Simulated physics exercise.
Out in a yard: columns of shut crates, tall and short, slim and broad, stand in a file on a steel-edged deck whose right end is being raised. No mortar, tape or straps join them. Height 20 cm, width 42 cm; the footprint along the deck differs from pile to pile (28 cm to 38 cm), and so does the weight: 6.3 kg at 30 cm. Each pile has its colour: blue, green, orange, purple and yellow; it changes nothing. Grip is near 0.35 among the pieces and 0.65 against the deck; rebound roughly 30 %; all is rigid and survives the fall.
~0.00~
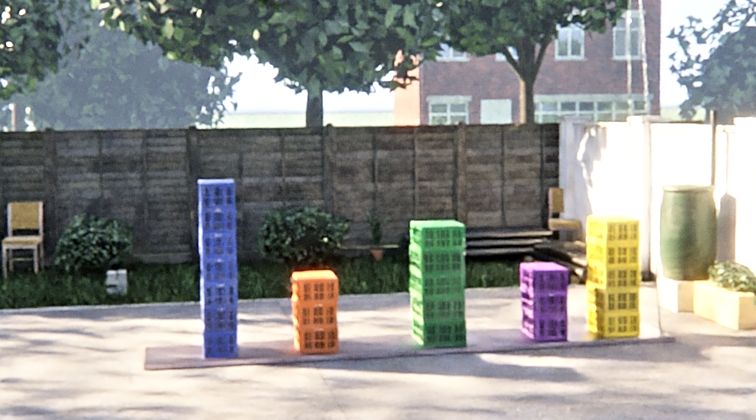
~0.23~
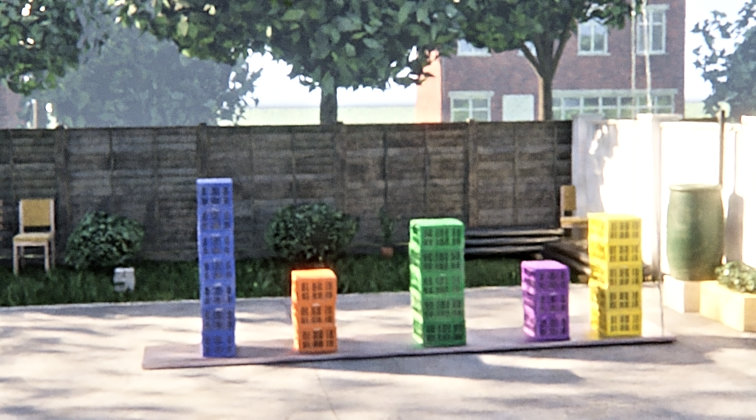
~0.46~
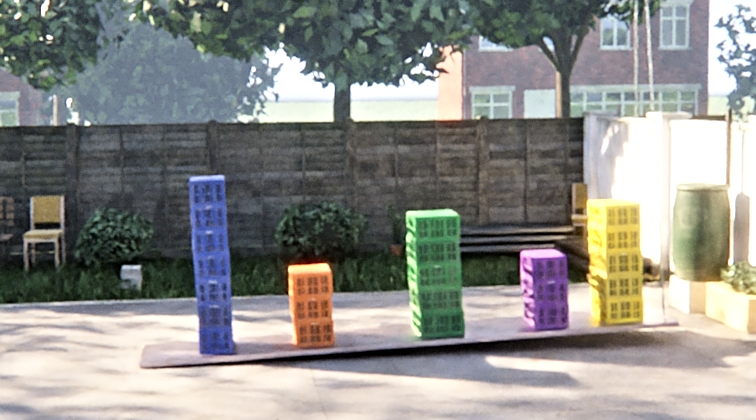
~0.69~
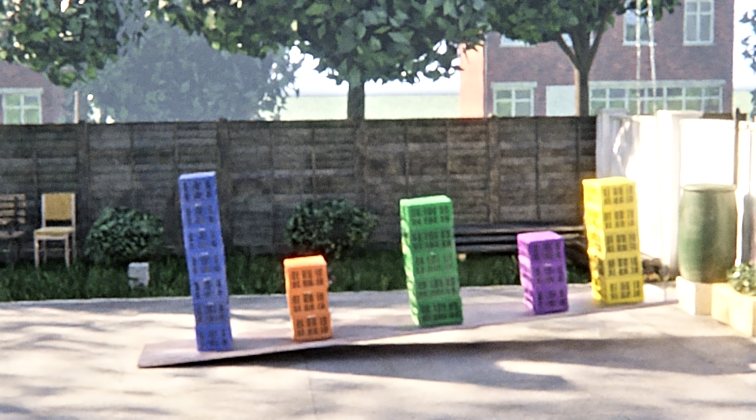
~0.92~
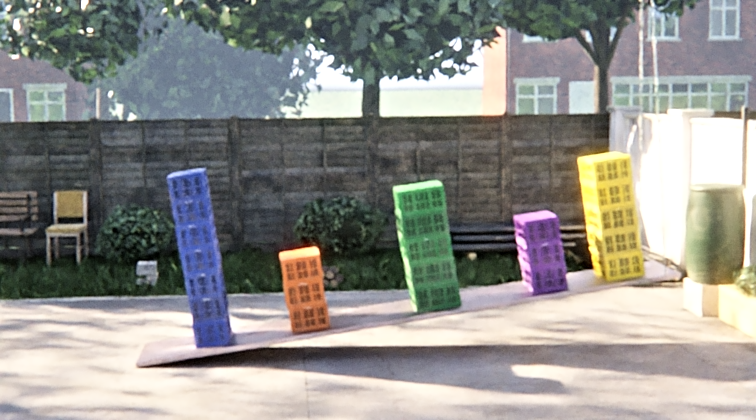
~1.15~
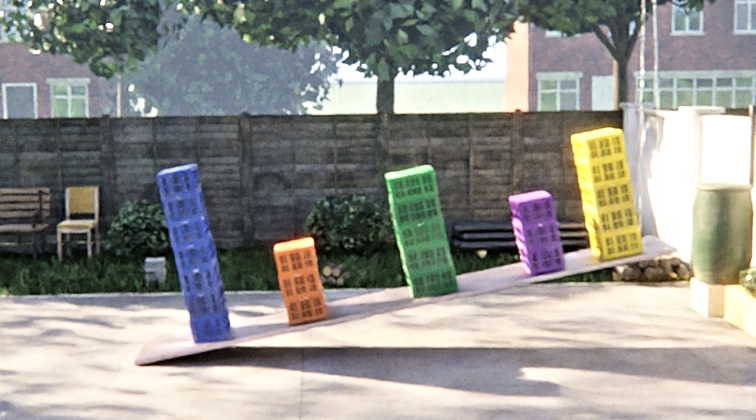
Five colourful crate stacks lean left together as the right end of their deck rises.
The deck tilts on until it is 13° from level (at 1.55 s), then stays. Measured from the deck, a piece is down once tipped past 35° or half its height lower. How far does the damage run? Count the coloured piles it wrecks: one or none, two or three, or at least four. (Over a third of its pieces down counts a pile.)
Piles wrecked: At most one.
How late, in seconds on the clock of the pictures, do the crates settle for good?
At about 3.5 s.
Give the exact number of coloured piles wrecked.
The count is 1.
By 1.30 s, slope 12°; none of the 23 crates down.
By 2.02 s, slope 13°; none of the 23 crates down, 7 disturbed; top blue crate tilted 21°.
By 2.50 s, slope 13°; 7 of the 23 crates down; top blue crate on its side.
When it is over (3.5 s), slope 13°; 7 of the 23 crates down; top blue crate upside down; top yellow crate unmoved. Wrecked, blue. In pixels of the last frame, middles, top yellow crate near (589, 127).
